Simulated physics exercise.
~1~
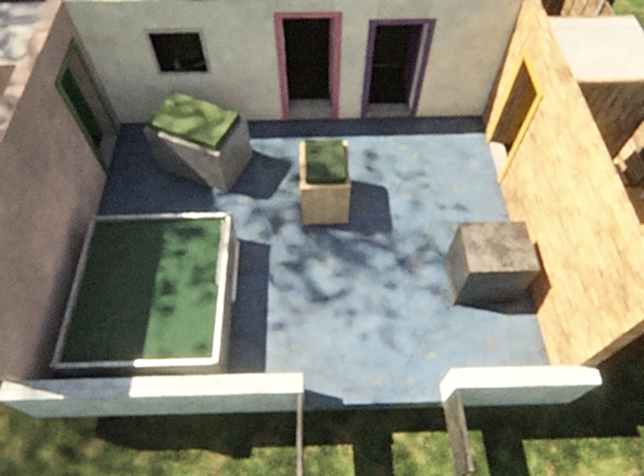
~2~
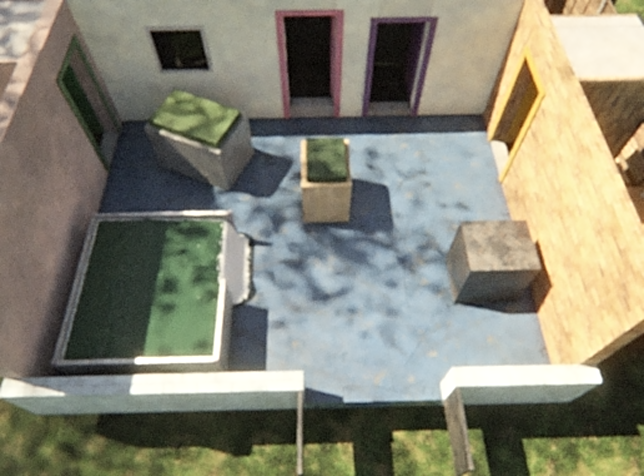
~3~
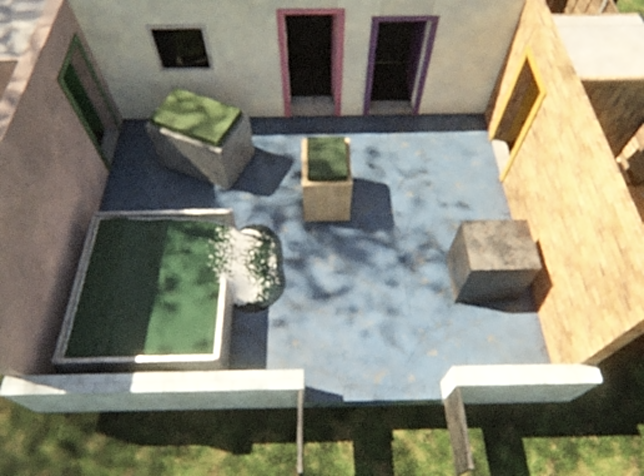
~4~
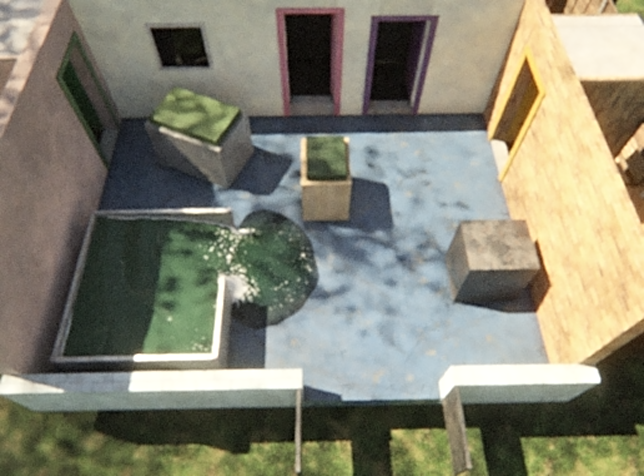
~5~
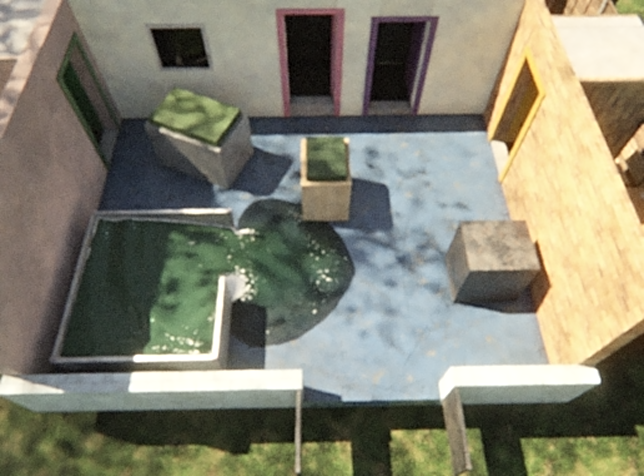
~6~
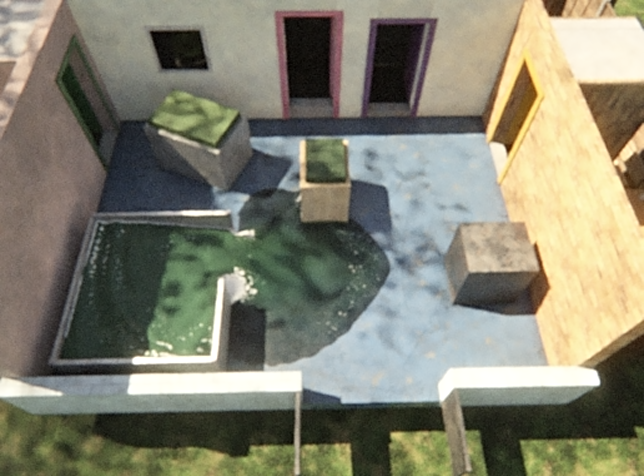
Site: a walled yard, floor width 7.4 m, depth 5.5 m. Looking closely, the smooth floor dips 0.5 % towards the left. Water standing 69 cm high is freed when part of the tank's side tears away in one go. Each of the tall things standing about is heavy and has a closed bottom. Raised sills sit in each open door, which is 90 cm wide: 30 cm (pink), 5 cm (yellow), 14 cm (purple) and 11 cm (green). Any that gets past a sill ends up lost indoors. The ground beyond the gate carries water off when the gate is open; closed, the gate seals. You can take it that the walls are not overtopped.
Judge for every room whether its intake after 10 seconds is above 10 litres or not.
At the end, the pink door will most likely respect the limit. The yellow door will most likely bust the limit. The purple door will most likely respect the limit. The green door will most likely respect the limit.
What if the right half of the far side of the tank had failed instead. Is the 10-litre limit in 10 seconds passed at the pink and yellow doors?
For pink, too little; for yellow, too much.
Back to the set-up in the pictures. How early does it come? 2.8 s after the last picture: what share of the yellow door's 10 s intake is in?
Some 15 per cent by then.
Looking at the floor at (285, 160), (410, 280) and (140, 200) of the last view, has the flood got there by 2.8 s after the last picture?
Going in order, covered, then covered, then clear.
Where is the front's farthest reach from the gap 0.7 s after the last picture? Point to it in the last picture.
I'd put it close to (517, 245).
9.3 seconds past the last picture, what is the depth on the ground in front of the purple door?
7.0 cm.
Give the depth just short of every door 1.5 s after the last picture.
Measured in centimetres, the pink door gives 15, the yellow door 6, the purple door 0 and the green door 0.
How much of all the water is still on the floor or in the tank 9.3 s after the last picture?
That would be close to 80 per cent.
Then, 0.7 s after the last picture water covers 35 % of the floor and is deepest (38 cm) near (244, 259); pink door not reached, yellow door not reached, purple door not reached, green door not reached.
Then, 1.5 s after the last picture water covers 55 % of the floor and is deepest (34 cm) near (437, 265); pink door 15 cm at the sill, 0 L in, yellow door 6 cm at the sill, 0 L in, purple door not reached, green door not reached.
Then, 2.8 s after the last picture water covers 65 % of the floor and is deepest (30 cm) near (521, 303); pink door 10 cm at the sill, 0 L in, yellow door 10 cm at the sill, 15 L in, purple door 3 cm at the sill, 0 L in, green door not reached.
Then, 5.3 s after the last picture water covers 80 % of the floor and is deepest (18 cm) near (488, 137); pink door 14 cm at the sill, 0 L in, yellow door 10 cm at the sill, 39 L in, purple door 7 cm at the sill, 0 L in, green door 6 cm at the sill, 0 L in.
Then, 9.3 s after the last picture water covers 100 % of the floor and is deepest (16 cm) near (225, 141); pink door 6 cm at the sill, 0 L in, yellow door 9 cm at the sill, 95 L in, purple door 7 cm at the sill, 0 L in, green door 10 cm at the sill, 0 L in.
